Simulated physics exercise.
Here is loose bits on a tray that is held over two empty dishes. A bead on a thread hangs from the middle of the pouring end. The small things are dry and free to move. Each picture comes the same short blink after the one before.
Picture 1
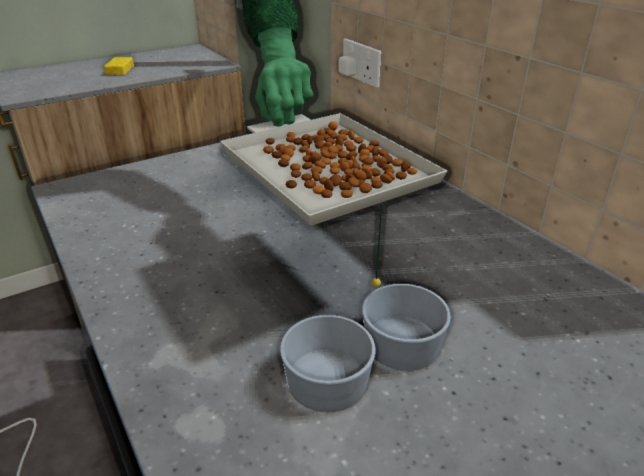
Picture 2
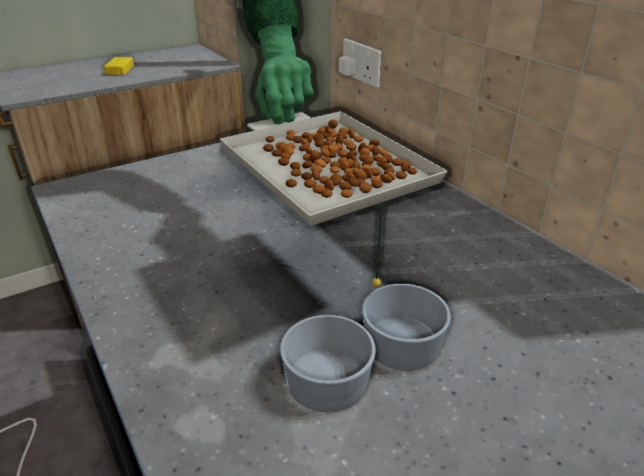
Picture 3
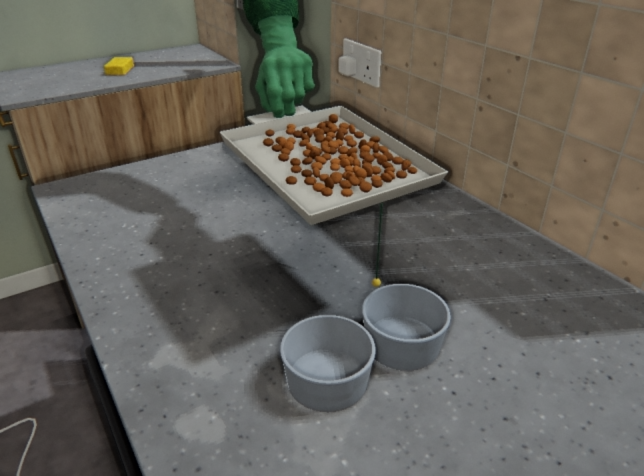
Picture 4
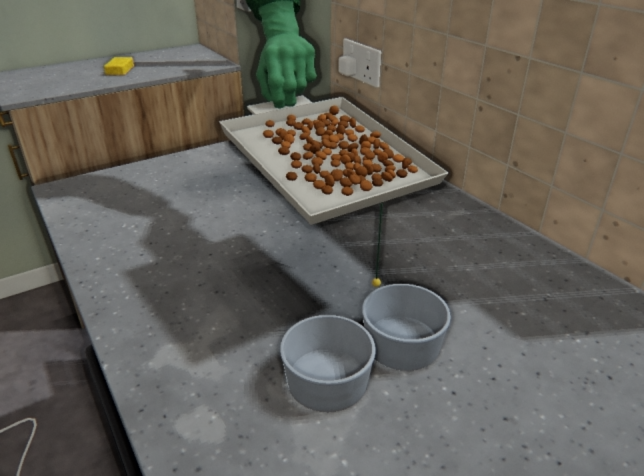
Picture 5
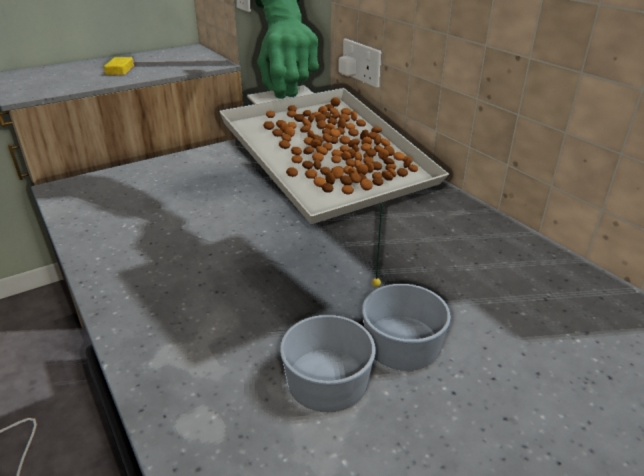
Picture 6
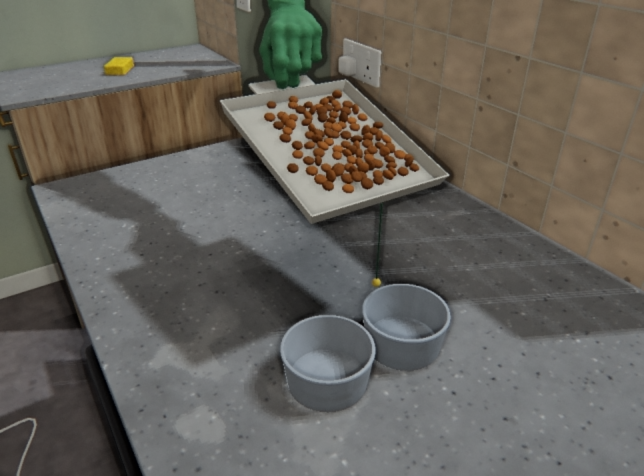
Green hand gradually raising the far end of a tray of brown kibble bits above two empty grey dishes on a counter.
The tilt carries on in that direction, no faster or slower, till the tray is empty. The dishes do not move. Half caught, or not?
The two hold over half of the load.
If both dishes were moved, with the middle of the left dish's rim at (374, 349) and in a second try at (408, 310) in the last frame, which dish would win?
The first try: The dish on the right. The second: The left one.
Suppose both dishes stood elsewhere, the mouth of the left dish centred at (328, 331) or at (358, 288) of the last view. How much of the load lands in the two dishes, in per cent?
About 70 and 0 per cent.
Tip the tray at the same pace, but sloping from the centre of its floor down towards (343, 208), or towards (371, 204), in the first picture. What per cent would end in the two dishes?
About 80 and 90 per cent.
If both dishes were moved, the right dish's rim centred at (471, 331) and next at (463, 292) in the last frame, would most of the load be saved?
The first try: Not half. The second: Above a half.
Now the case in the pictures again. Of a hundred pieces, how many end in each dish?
About: Left dish 10, right dish 60 per cent.
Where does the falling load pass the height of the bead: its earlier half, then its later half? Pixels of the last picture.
The first part at (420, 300); the rest at (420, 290).
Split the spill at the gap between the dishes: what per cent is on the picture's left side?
Near 10 %.
Soon after the last picture, tray tipped steeply; nearly all on the tray; a stray few in the air.
A little later, tray tipped right over; about a quarter on the tray; a stray few in the left dish; about a quarter in the right dish; a small part outside both; about a third in the air.
Later still, tray tipped past a quarter turn; a small part in the left dish; about half in the right dish; about a third outside both.
At rest, tray tipped past a quarter turn; a small part in the left dish; about half in the right dish; about a third outside both.
